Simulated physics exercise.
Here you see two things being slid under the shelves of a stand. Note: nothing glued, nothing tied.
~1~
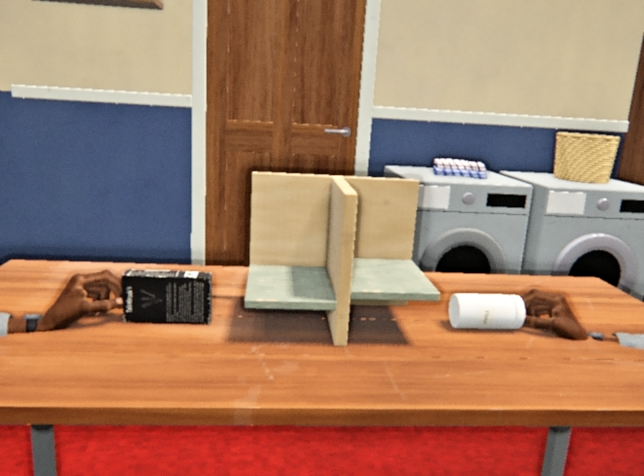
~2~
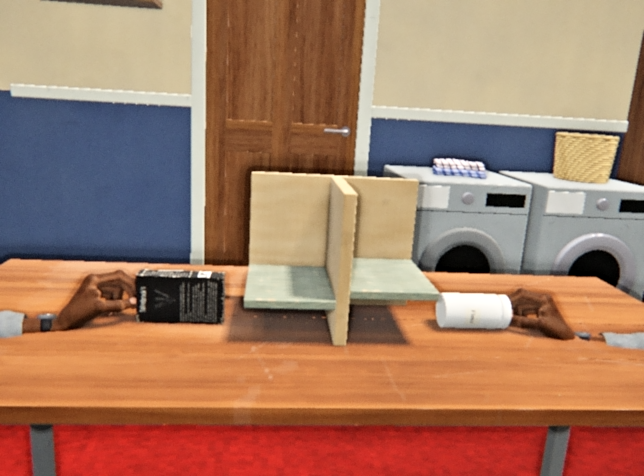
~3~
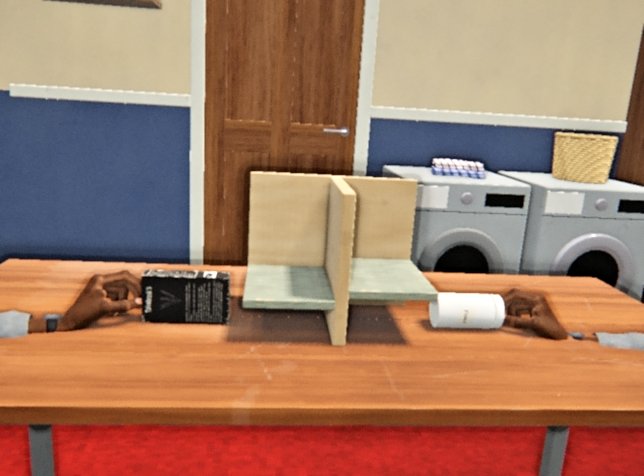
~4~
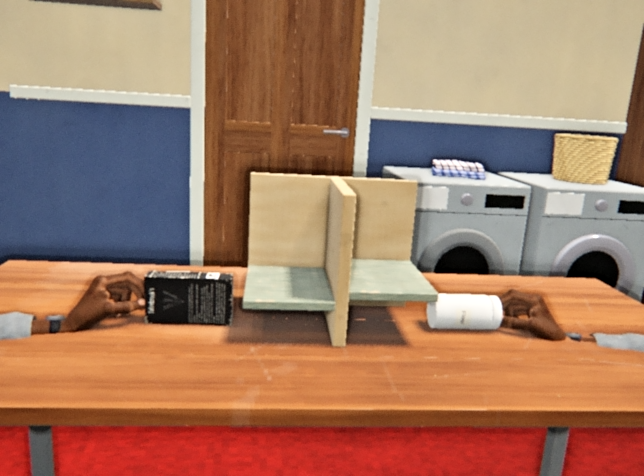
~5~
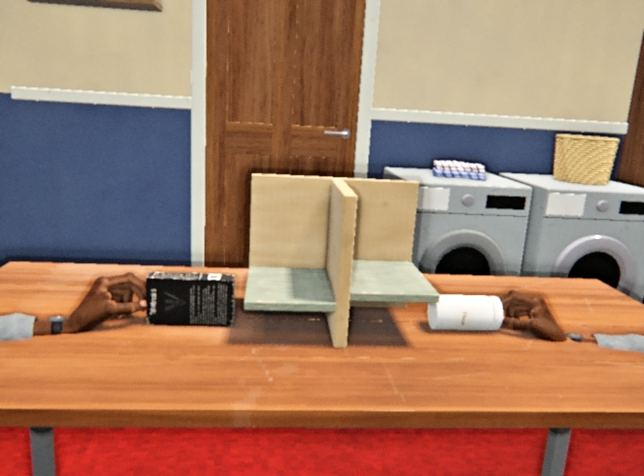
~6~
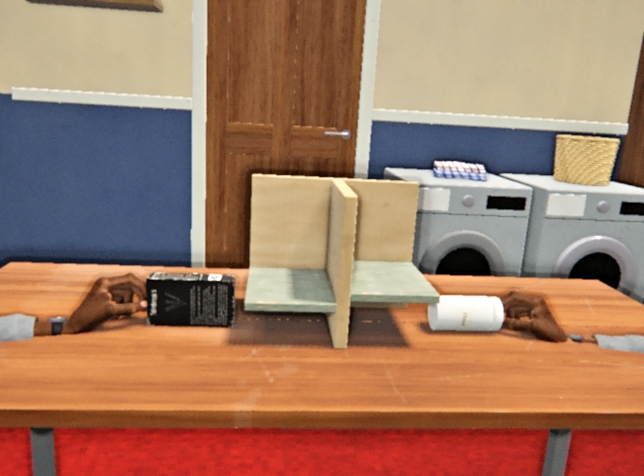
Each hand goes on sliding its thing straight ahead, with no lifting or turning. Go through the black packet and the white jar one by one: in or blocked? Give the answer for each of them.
Black packet: Blocked. White jar: In.
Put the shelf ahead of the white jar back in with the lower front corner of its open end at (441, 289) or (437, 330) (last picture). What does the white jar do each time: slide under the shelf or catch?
White jar: Passes beneath; catches.
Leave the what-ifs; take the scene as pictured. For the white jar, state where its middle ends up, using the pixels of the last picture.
It comes to rest at about (388, 312) in the last picture.
Then, 0.26 s past the last view, black packet sliding up to the opening near (203, 300); white jar sliding up to the opening near (454, 313).
Then, 0.54 s past the last view, black packet stopped at the opening near (204, 300); white jar part of the way in near (427, 313).
Then, 0.80 s past the last view, black packet stopped at the opening near (204, 300); white jar part of the way in near (401, 312).
Finally, the black packet is too tall, near (204, 300); the white jar clears the shelf, near (388, 312).
